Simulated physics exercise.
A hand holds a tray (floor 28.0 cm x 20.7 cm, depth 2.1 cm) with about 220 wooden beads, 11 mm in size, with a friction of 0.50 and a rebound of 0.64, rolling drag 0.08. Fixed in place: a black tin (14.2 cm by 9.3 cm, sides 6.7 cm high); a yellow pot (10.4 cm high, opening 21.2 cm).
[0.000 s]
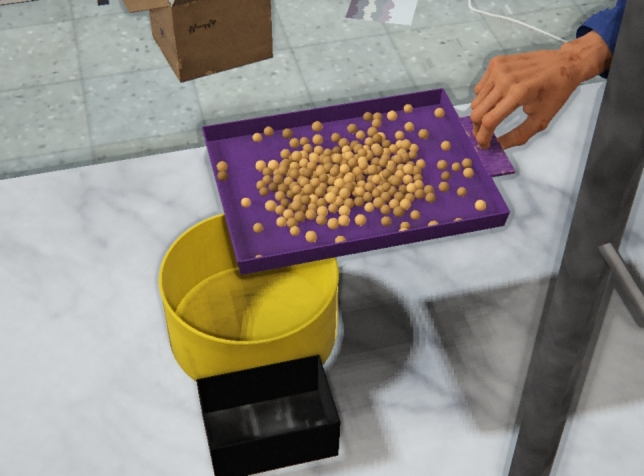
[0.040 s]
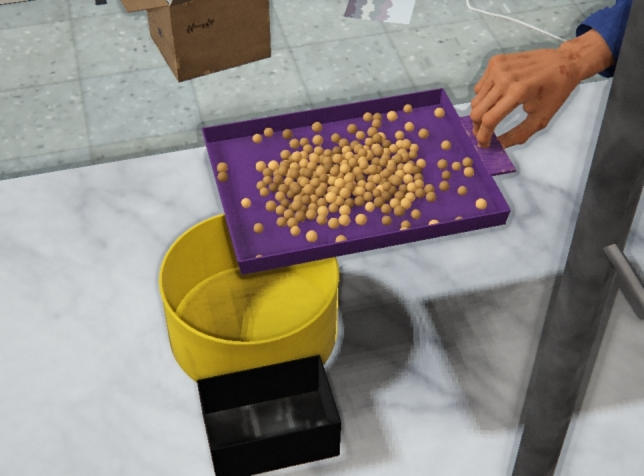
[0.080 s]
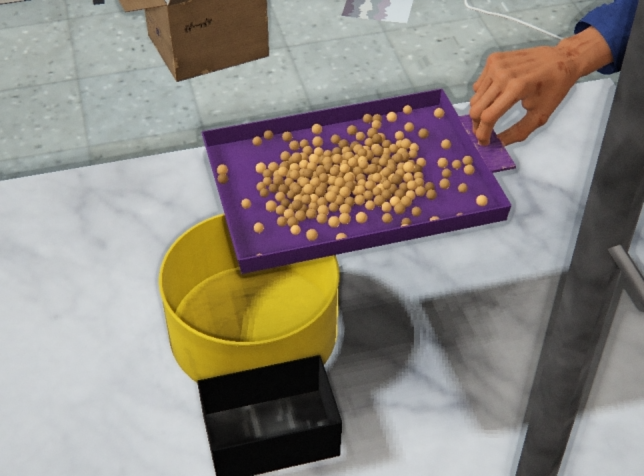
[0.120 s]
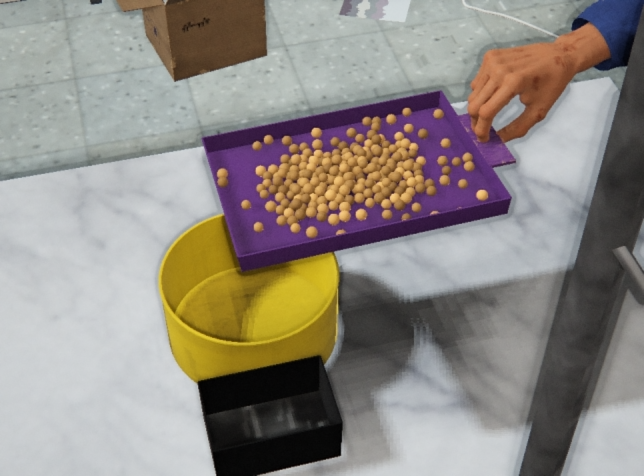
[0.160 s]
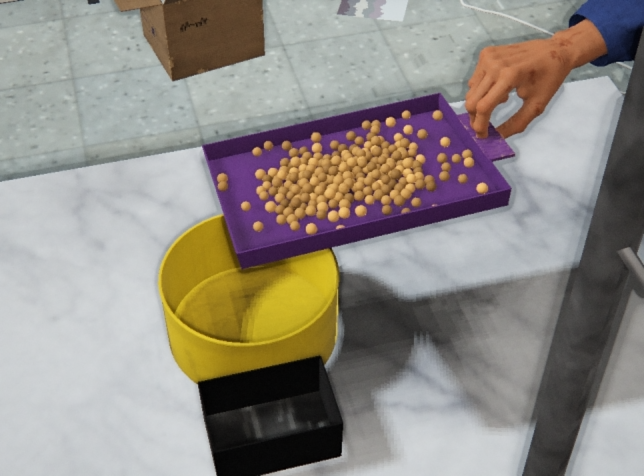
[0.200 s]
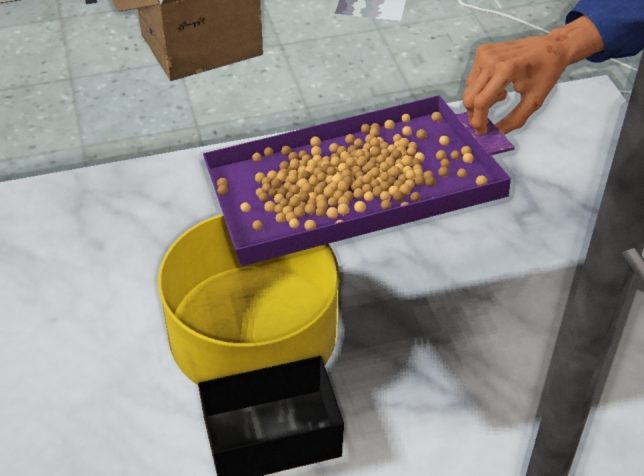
At the start, a hand at the right holds a purple tray of wooden beads nearly level above a yellow pot, with a black tin in front. The hand then gradually tilts the tray toward its back side, while the beads stay spread in nearly the same places.
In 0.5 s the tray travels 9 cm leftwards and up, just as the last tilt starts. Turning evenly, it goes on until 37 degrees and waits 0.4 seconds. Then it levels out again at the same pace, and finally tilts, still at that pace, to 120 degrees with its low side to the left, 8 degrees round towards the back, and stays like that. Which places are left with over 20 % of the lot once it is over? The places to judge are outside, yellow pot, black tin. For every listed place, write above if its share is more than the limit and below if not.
Outside: Below, yellow pot: Above, black tin: Below.
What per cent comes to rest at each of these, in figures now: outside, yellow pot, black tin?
Per hundred: Outside 5; yellow pot 90; black tin 10.
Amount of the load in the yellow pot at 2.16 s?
Share at that time: Approx. 10 %.
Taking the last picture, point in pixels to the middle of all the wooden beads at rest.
Around (250, 332).
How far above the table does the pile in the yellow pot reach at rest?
Roughly 2.5 centimetres.
After 0.96 s, tilt 33 degrees; tray 95 %; middle of all pieces on or above the table near (313, 175).
After 1.59 s, tilt 21 degrees; yellow pot 5 %, tray 95 %; middle of all pieces on or above the table near (273, 154).
After 2.16 s, tilt 83 degrees; yellow pot 10 %, tray 80 %, in the air 5 %; middle of all pieces on or above the table near (251, 234).
After 2.72 s, tilt 120 degrees; yellow pot 90 %, outside 5 %, black tin 10 %; middle of all pieces on or above the table near (254, 334).
By 3.4 s all is still; yellow pot 90 %, outside 5 %, black tin 10 %, tray 0 %.
